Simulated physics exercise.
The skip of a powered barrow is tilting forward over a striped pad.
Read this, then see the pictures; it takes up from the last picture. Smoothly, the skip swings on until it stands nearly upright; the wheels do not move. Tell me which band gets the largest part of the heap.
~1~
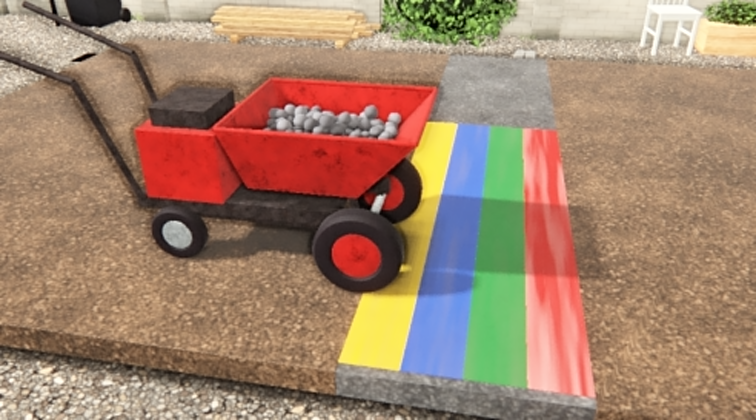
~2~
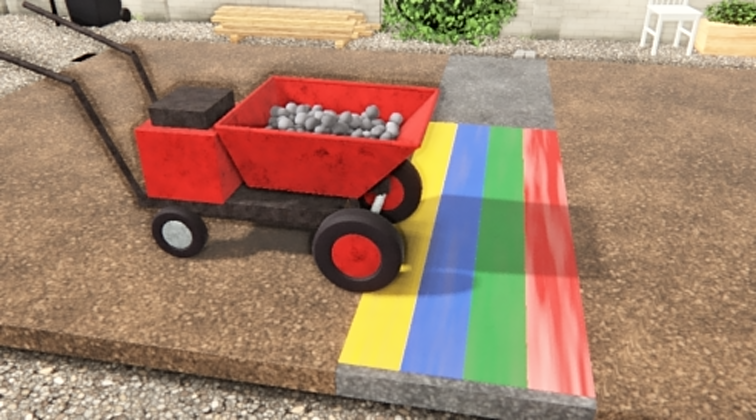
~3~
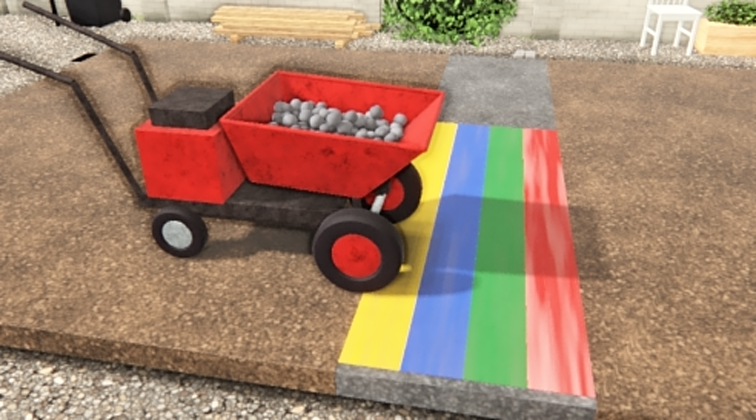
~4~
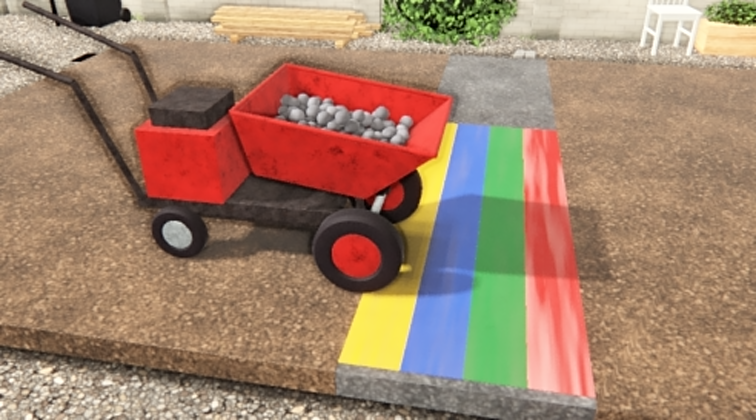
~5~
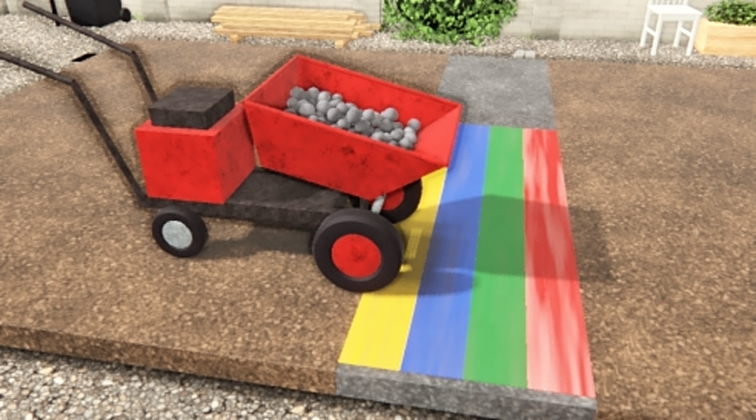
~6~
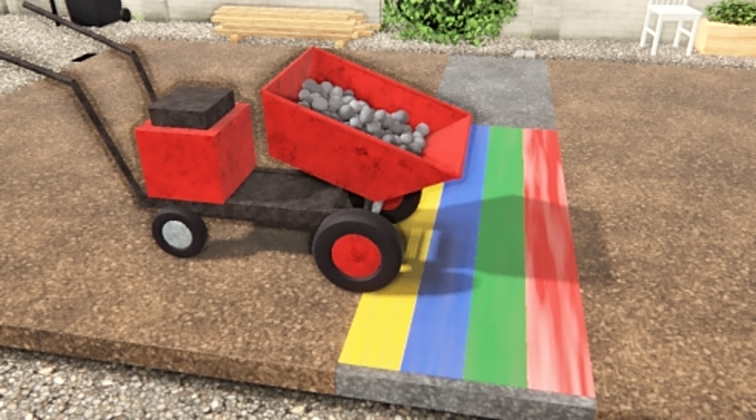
I would say the red band gets the largest part.
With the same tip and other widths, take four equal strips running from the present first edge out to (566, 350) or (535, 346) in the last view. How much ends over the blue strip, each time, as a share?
The first gives around 0 %, the second around 0 %.
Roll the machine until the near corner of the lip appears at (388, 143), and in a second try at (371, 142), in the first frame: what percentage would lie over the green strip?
Roughly 50 per cent, then roughly 50 per cent.
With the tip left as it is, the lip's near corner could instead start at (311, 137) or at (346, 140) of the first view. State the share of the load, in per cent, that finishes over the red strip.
10 % and 10 %.
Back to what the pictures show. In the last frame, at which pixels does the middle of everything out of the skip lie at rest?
Somewhere close to (542, 264) in the last picture.
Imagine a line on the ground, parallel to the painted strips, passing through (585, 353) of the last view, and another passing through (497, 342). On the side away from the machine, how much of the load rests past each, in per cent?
About 20 percent, then about 80 percent.
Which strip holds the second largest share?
Second: The green one.
Soon after the last picture, skip tipped steeply; all in the skip.
A little later, skip tipped right over; most in the skip; about a quarter over the green strip; a small part over the red strip.
Later still, skip tipped right over; about a quarter in the skip; about a quarter over the green strip; about half over the red strip; a small part off the paint.
At rest, skip tipped right over; a small part in the skip; none over the yellow strip; a stray few over the blue strip; about a quarter over the green strip; about a third over the red strip; a small part off the paint.
